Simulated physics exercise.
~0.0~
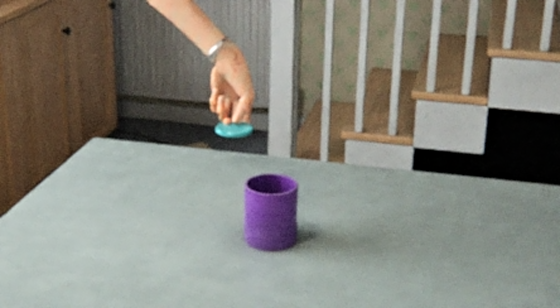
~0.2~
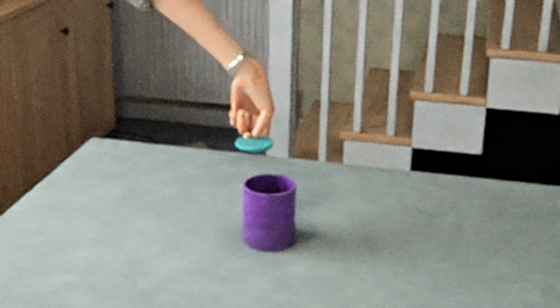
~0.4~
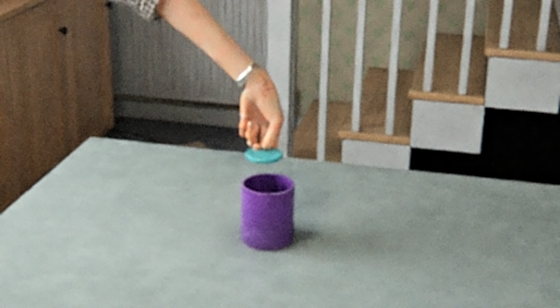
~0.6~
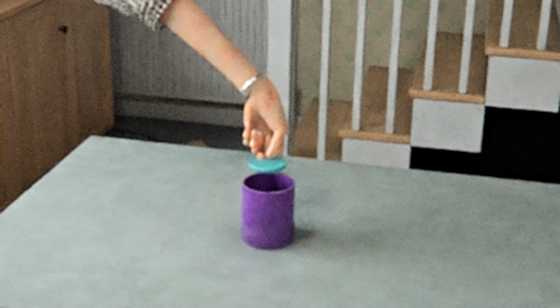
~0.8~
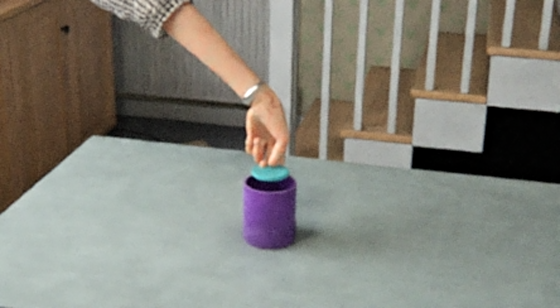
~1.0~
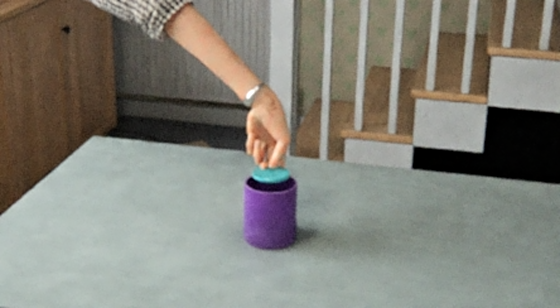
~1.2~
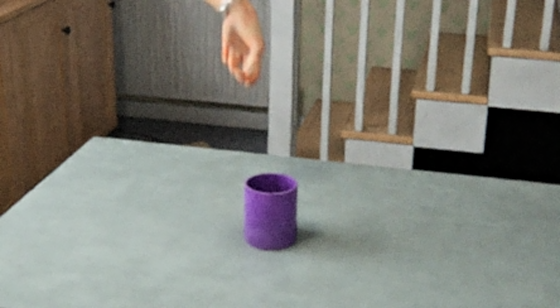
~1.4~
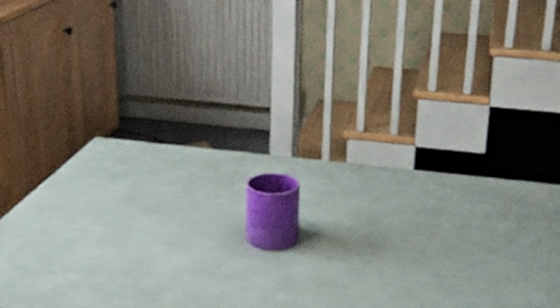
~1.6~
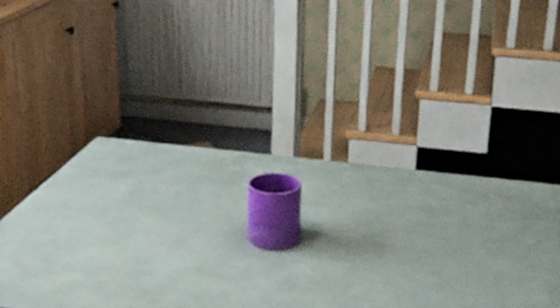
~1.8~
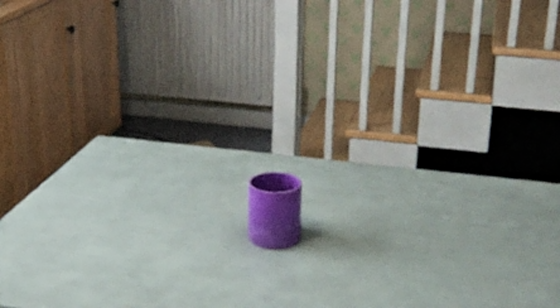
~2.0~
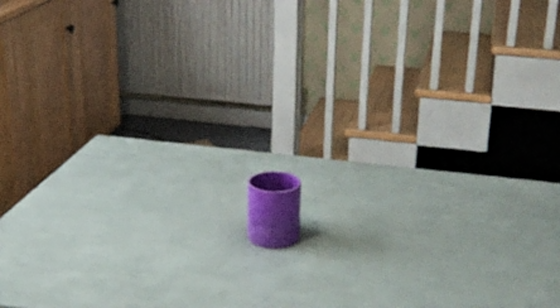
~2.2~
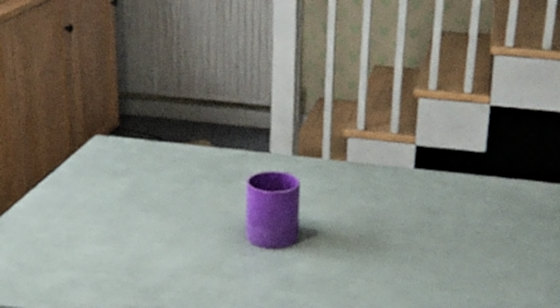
A hand lowered a small turquoise lid over a purple container on a table and let go, and the lid dropped inside instead of covering the opening. The hand drew back out of view, leaving the container standing there with its top open.
